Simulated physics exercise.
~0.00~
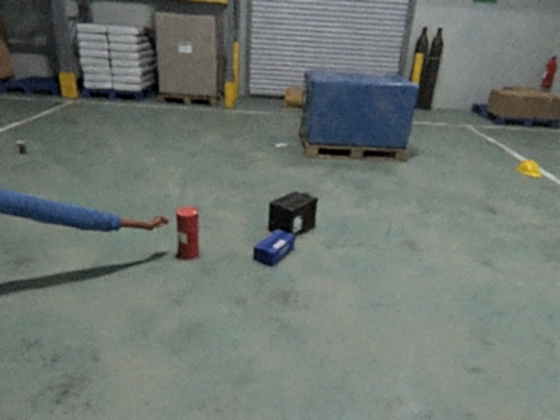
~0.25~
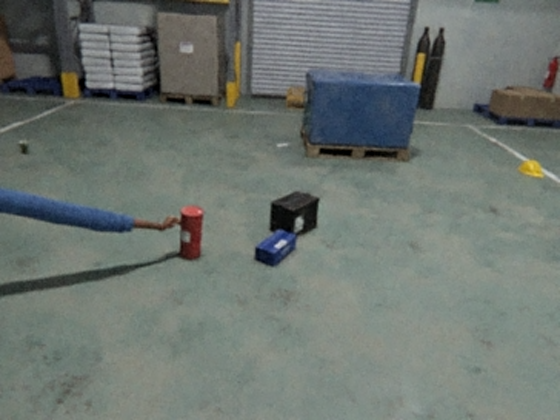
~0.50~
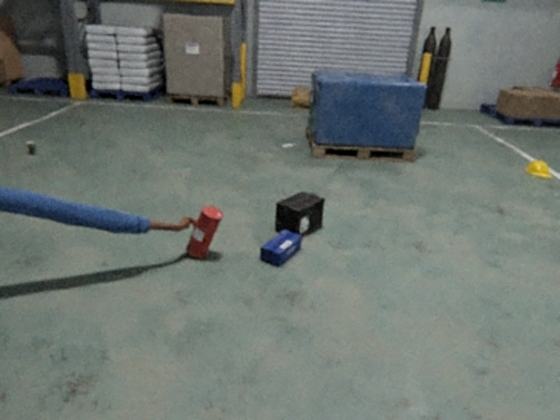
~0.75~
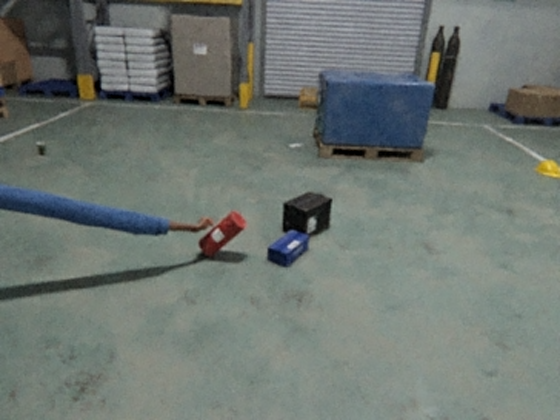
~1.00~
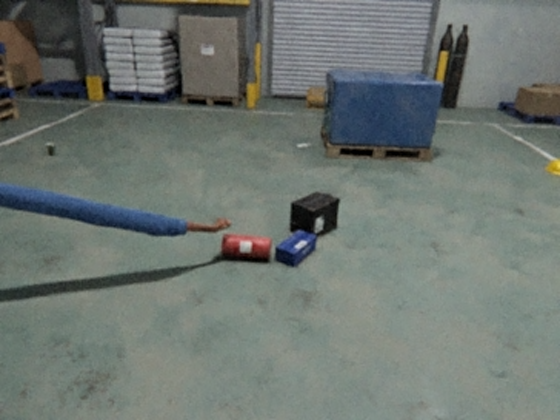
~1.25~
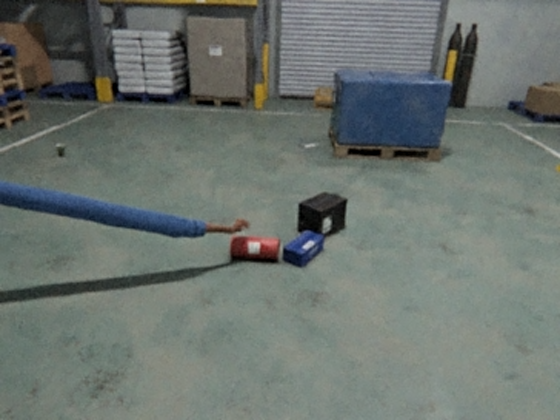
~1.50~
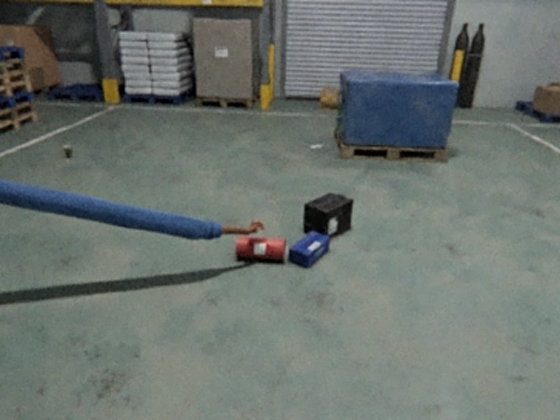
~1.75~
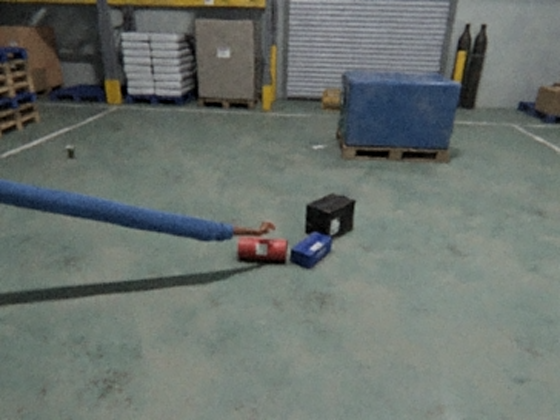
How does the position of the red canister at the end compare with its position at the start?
At the start the red canister stands upright on the floor, and at the end it lies on its side.
